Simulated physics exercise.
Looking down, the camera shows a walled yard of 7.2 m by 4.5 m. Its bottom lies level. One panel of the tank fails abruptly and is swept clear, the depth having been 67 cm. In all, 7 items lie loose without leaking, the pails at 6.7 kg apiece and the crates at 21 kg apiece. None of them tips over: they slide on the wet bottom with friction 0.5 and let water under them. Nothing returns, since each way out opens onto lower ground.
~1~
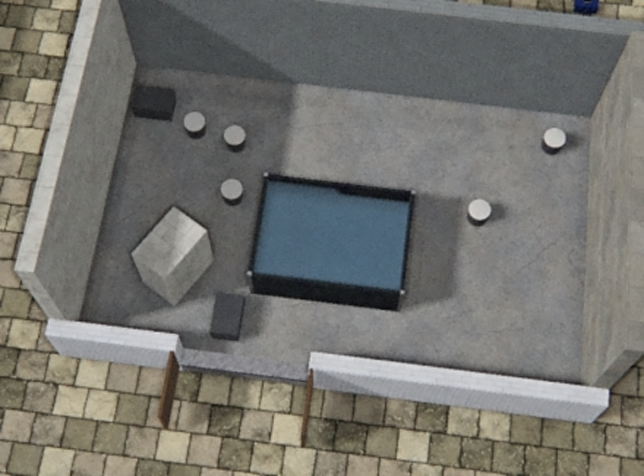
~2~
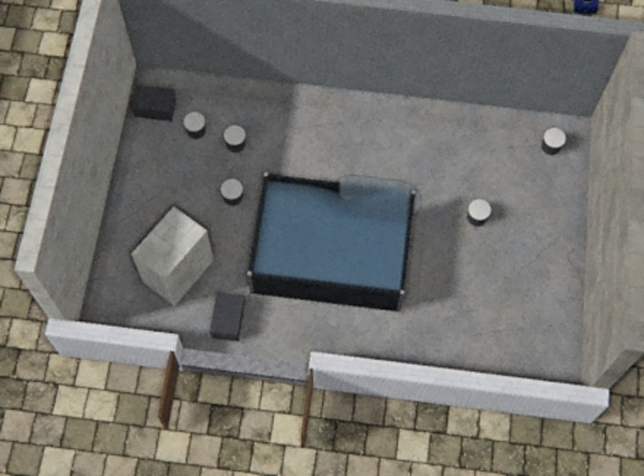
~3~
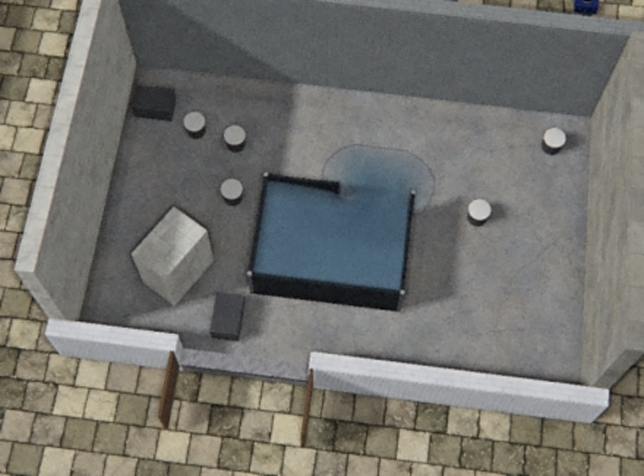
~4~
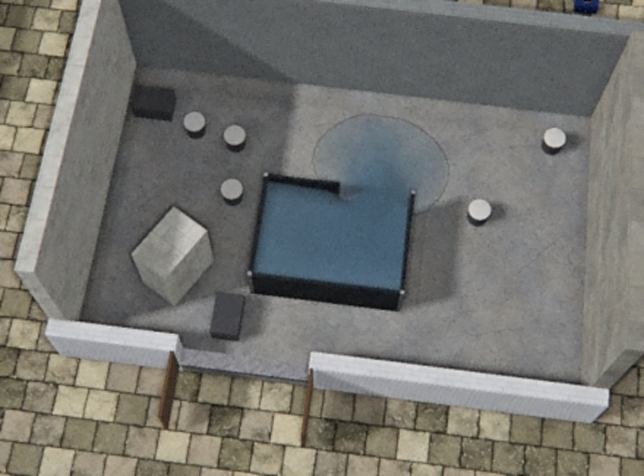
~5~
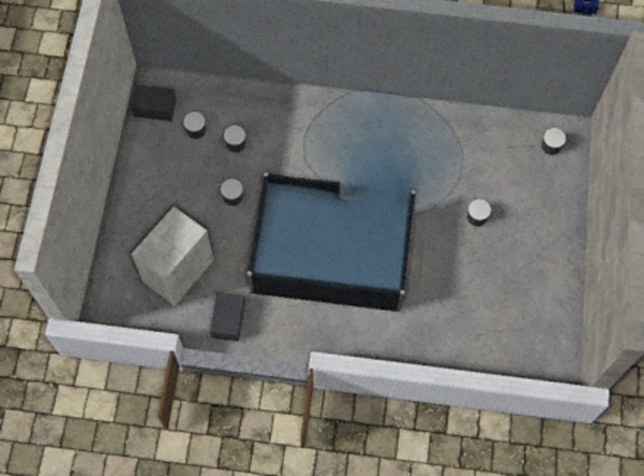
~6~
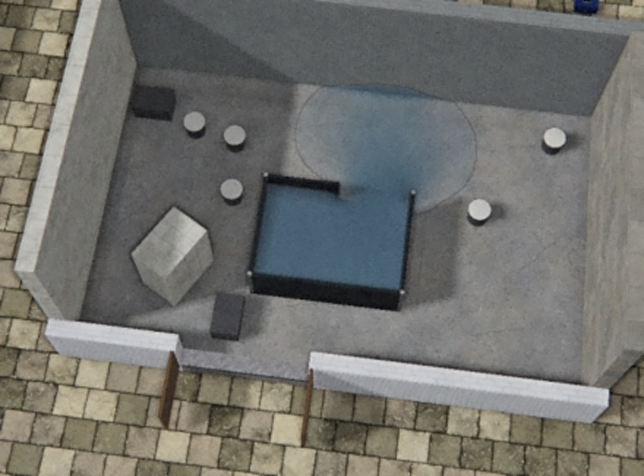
Blue water in a dark-edged tank slips out through a gap at the right of its back side and spreads over the floor in a thin, widening, rounded sheet toward the rear wall. The steady high view looks down into a grey walled yard ringed by paving. Pale round pails, two dark crates and a faceted grey block at left all stay still.
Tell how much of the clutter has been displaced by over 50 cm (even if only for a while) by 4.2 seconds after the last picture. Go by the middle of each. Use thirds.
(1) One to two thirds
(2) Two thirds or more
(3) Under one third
One to two thirds (1).
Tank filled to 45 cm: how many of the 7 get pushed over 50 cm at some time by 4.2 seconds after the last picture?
Then 1.
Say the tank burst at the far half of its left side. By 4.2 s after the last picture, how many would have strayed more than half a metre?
The count would be 5.
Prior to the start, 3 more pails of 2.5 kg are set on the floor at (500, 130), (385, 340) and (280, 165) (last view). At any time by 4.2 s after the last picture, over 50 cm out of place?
Beyond it, within it, within it.
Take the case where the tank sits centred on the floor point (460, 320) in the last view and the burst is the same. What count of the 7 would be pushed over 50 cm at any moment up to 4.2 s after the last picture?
Count: 4.
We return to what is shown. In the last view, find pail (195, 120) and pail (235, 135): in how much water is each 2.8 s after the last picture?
I'd estimate 4 cm for the first and 4 cm for the second.
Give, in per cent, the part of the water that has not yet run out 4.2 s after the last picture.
Around 100 % of the water.
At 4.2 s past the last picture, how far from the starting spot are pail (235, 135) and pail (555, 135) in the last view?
Taking them in turn, I get 30 cm for the first and 350 cm for the second.
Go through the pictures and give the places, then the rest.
The first frame shows a pail at (232, 189) rests on the ground; a pail at (555, 137), on the bottom; water covers 3.2 m2; 0 of 7 have shifted.
The second frame shows a pail at (232, 189) rests on the ground; a pail at (555, 137), on the bottom; 3.8 m2 under water; 0 of 7 have shifted.
The third frame shows a pail at (232, 189), on the bottom; a pail at (555, 137), on the bottom; 4.7 m2 under water; 0 of 7 have shifted.
The fourth frame shows a pail at (232, 189) rests on the ground; a pail at (555, 137) rests on the ground; 5.9 m2 under water; 0 of 7 have shifted.
The fifth frame shows a pail at (232, 189), on the bottom; a pail at (555, 137), on the bottom; water covers 7.1 m2; 0 of 7 have shifted.
The sixth frame shows a pail at (232, 189) rests on the ground; a pail at (555, 137) rests on the ground; water covers 7.9 m2; 0 of 7 have shifted.
Then, 0.4 s after the last picture 0 of 7 are over 50 cm from their spots; 0 afloat.
Then, 1.5 s after the last picture 1 of 7 are over 50 cm from their spots; 1 afloat.
Then, 2.8 s after the last picture 2 of 7 are over 50 cm from their spots; 0 afloat.
Then, 4.2 s after the last picture 3 of 7 are over 50 cm from their spots, and 3 have been at some point; 1 afloat.
